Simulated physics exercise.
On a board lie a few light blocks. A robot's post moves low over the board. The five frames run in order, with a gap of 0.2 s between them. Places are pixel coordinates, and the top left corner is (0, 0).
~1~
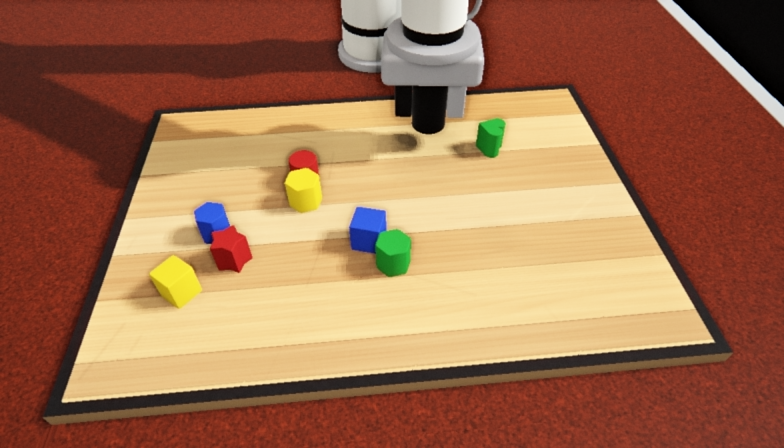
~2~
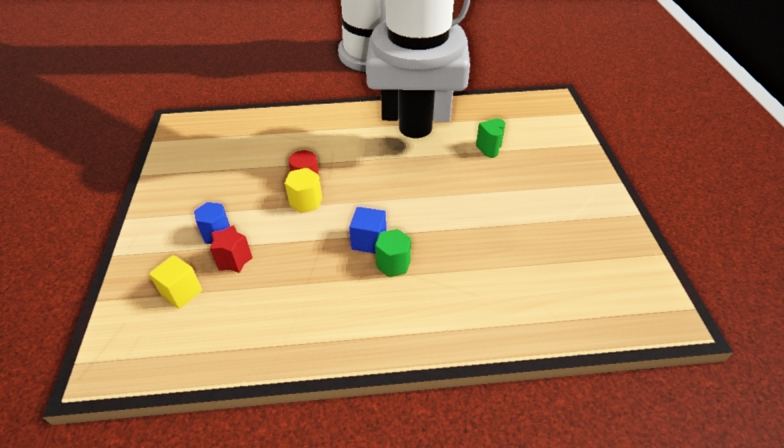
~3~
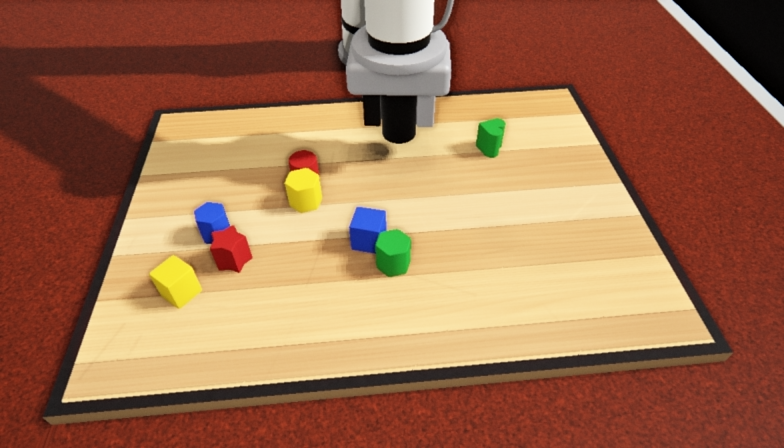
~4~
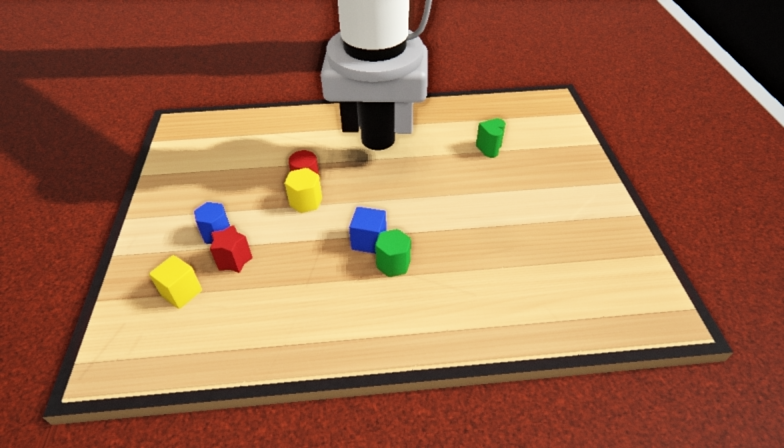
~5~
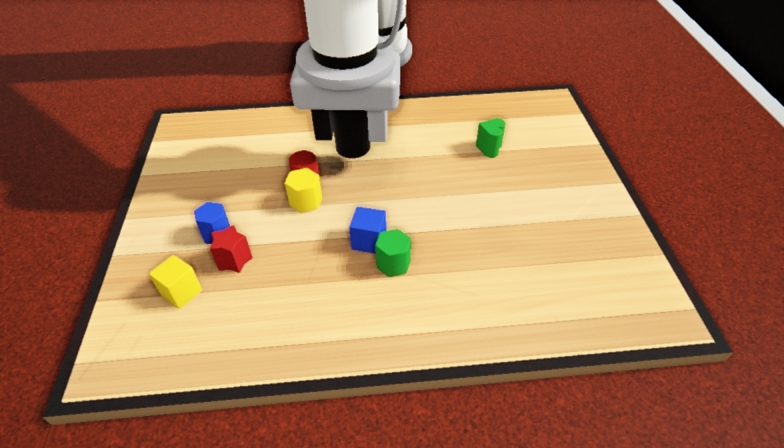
In this clip, a robot arm's dark post moves steadily left and slightly toward the viewer, low over a wooden board, nearing the red disc and yellow hexagon, while the scattered red, blue, yellow and green blocks stay still.
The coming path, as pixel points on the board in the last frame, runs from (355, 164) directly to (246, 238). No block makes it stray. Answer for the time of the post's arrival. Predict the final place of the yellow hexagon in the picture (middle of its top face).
I expect it at (223, 244).
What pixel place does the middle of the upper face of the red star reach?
It comes to (200, 266).
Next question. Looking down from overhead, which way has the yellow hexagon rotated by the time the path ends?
From the top: Counterclockwise.
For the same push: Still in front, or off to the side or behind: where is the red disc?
The block lies off to the side or behind.
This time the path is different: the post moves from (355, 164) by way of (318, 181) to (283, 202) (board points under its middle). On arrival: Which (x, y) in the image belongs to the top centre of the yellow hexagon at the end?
The point I'd pick in the picture is (281, 204).
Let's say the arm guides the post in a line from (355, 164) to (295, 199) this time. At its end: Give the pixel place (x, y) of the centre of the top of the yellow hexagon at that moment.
It should be at (277, 201) by then.
The first path, step by step. One third of the way, post (318, 170); yellow hexagon (296, 183); red disc (285, 163).
Two thirds of the way, post (281, 194); yellow hexagon (261, 212), turned 30° anticlockwise; red disc (261, 171).
At the end, post (241, 222); blue hexagon (204, 213), turned 15° clockwise; red star (200, 266); yellow hexagon (223, 244), turned 50° anticlockwise; red disc (261, 172).
